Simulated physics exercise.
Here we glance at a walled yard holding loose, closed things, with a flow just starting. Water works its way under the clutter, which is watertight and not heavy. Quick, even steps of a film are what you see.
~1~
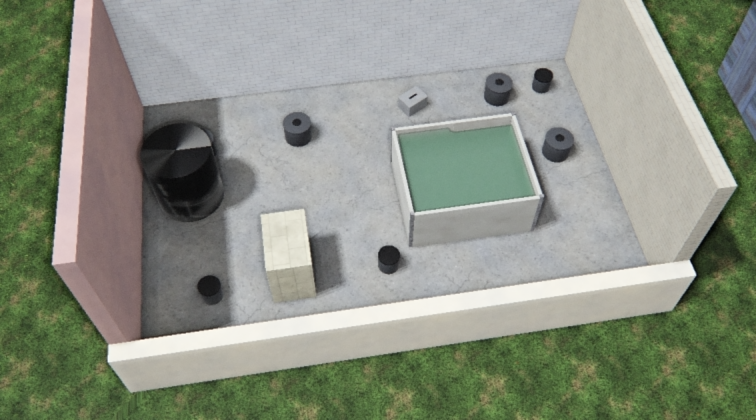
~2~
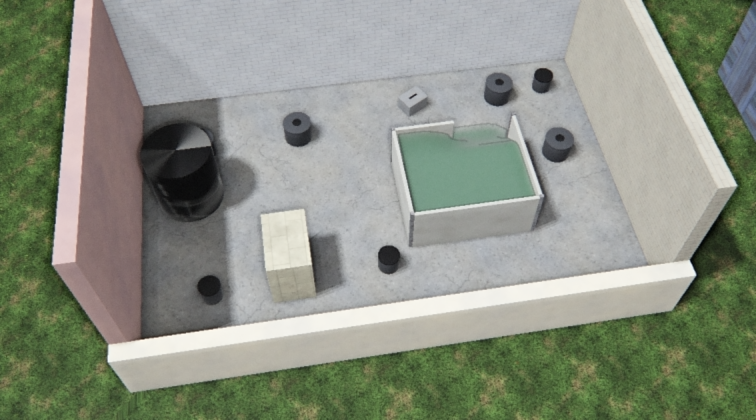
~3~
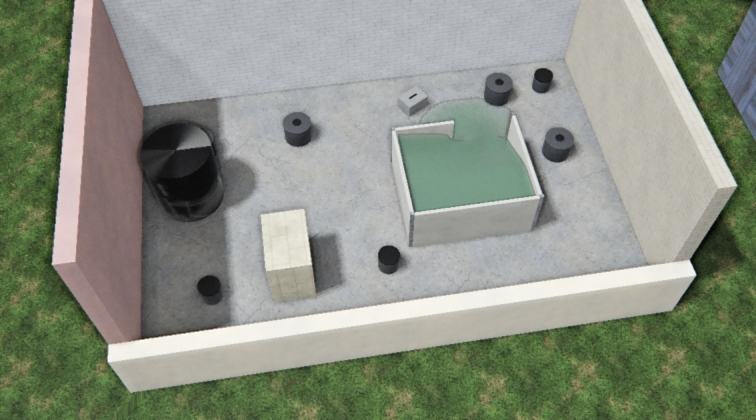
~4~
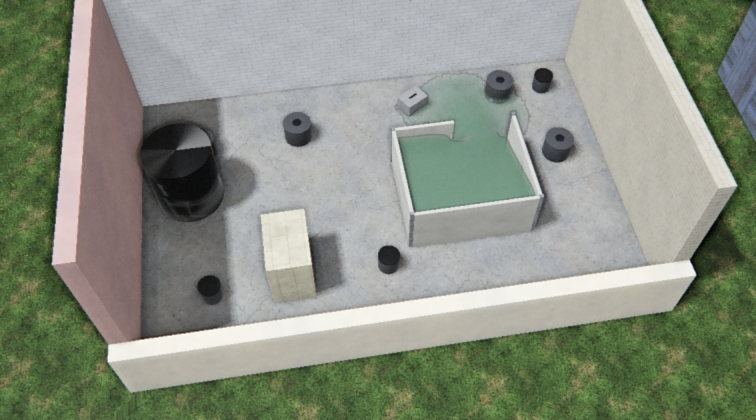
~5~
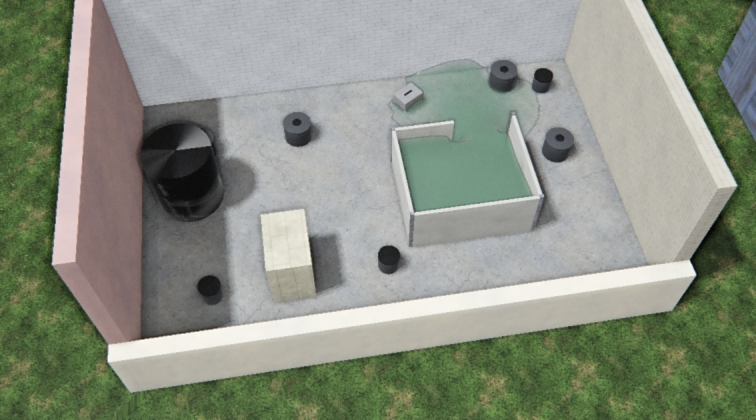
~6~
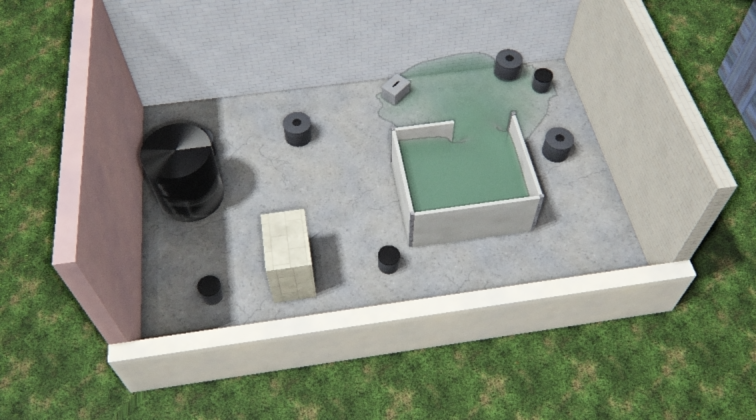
A walled yard with a grey floor, one pink wall and grass outside is seen from high above by a still camera. A pale open-topped tank of green water stands right of centre, with a black drum at left, a cream block near the front, and small dark cylinders and a little grey box scattered around. Water pours through the tank's back wall, spreads across the floor, and nudges the grey box left and a dark cylinder slightly away.
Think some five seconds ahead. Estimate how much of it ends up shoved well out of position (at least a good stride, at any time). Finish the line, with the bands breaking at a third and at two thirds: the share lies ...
The share lies at two thirds or above.
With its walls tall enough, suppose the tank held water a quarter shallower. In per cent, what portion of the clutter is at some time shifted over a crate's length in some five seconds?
80 % or so.
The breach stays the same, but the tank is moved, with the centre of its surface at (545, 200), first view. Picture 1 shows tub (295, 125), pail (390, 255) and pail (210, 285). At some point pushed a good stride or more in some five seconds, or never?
Result per object - went far, stayed close, stayed close.
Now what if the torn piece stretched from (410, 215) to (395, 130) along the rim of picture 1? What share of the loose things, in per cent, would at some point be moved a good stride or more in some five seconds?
Roughly 40 %.
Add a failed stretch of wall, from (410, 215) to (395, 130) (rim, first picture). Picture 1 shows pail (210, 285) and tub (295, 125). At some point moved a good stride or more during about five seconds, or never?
The first one went the full distance, the second went the full distance.
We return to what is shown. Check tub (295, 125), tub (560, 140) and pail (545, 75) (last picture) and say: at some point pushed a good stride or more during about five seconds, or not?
As listed: Travels that far, travels that far and travels that far.
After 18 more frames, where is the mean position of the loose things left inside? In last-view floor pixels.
Centre of the remaining clutter: Around (354, 211).
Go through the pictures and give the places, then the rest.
A tub at (499, 82) rests on the ground; a tote at (413, 97), on the bottom; 0 of 8 have shifted, in the first picture.
A tub at (499, 82), on the bottom; a tote at (413, 97) rests on the ground; 0 of 8 have shifted, in the second picture.
A tub at (499, 82), on the bottom; a tote at (413, 97), on the bottom; 0 of 8 have shifted, in the third picture.
A tub at (500, 80), on the bottom, close to its start; a tote at (413, 96) rests on the ground; 1 of 8 have shifted, in the fourth picture.
A tub at (504, 69) rests on the ground, close to its start; a tote at (408, 93) rests on the ground, close to its start; 2 of 8 have shifted, in the fifth picture.
A tub at (509, 58), on the bottom, a stride from its start; a tote at (396, 84), on the bottom, a stride from its start; 2 of 8 have shifted, in the sixth picture.
A moment on, 2 of 8 are well off their spots; 1 afloat.
Next, 3 of 8 are well off their spots; 3 afloat.
Later, 6 of 8 are well off their spots; 5 afloat.
In the end, 6 of 8 are well off their spots, and 6 have been at some point; 5 afloat.
